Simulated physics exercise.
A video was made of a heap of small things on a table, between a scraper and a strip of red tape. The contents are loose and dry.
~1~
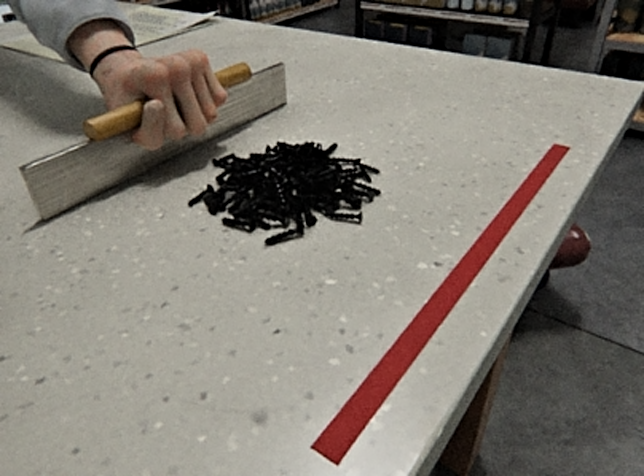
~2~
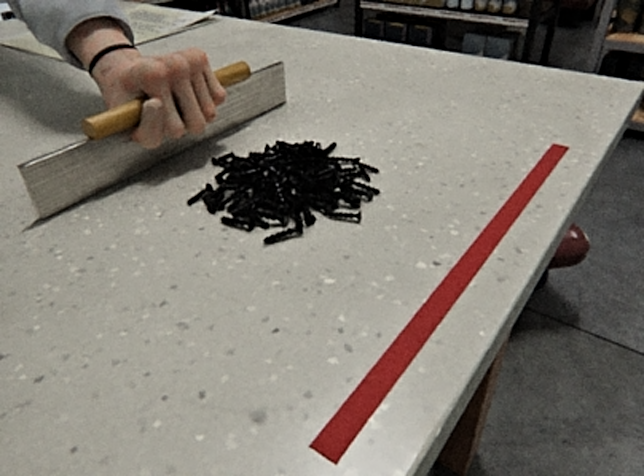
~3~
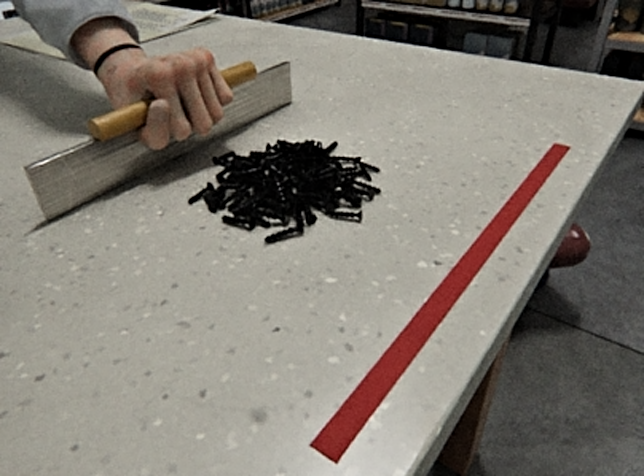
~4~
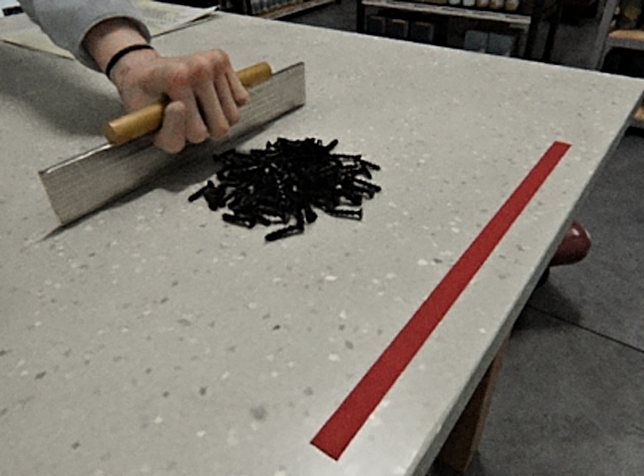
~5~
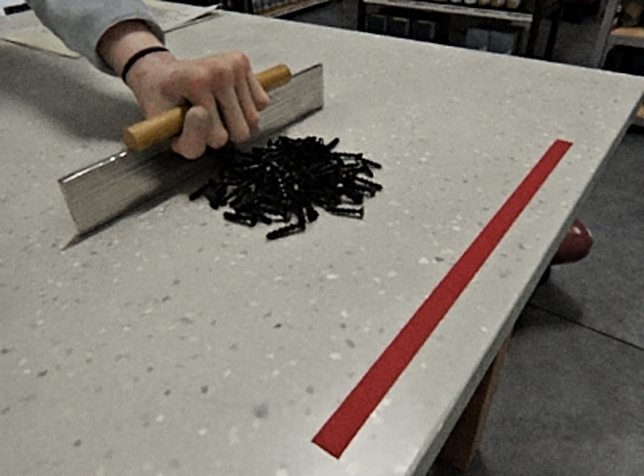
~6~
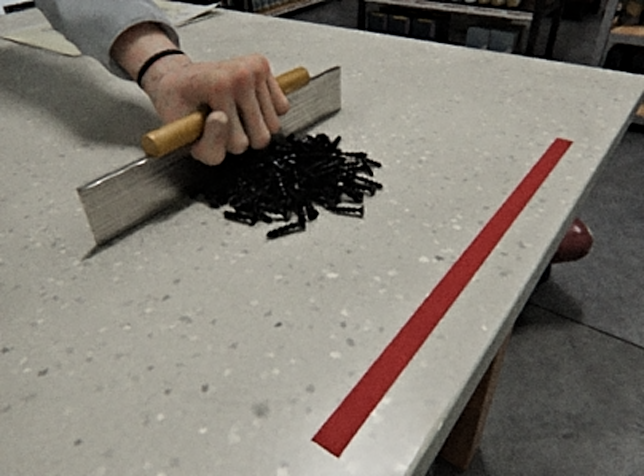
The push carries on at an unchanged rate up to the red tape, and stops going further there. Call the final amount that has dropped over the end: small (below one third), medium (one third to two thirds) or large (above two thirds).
Large.
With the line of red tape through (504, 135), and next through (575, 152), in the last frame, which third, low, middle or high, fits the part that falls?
For the first place it's under a third, and for the second it's above two thirds.
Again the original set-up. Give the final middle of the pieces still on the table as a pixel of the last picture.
It is centred at roughly (509, 265).
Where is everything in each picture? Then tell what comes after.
Scraper near (56, 182), at rest; red tape near (556, 154), about two fingers from the edge; edge at (535, 274); the heap near (281, 179), black screws, in the first frame.
Scraper near (55, 181), at rest, in the second frame.
Scraper near (61, 182); the heap near (281, 177), in the third frame.
Scraper near (76, 187), in the fourth frame.
Scraper near (95, 194); the heap near (283, 174), in the fifth frame.
Scraper near (114, 203); red tape near (559, 148); edge at (536, 268); the heap near (286, 173), near a quarter pushed along, in the sixth frame.
Shortly afterwards, scraper still moving, near (356, 149); heap all on the table, its front near (434, 255).
Next, scraper stopped at the red tape; heap near half over the edge.
Some moments later, scraper stopped at the red tape; heap the bulk over the edge.
In the end, scraper stopped at the red tape; heap the bulk over the edge.
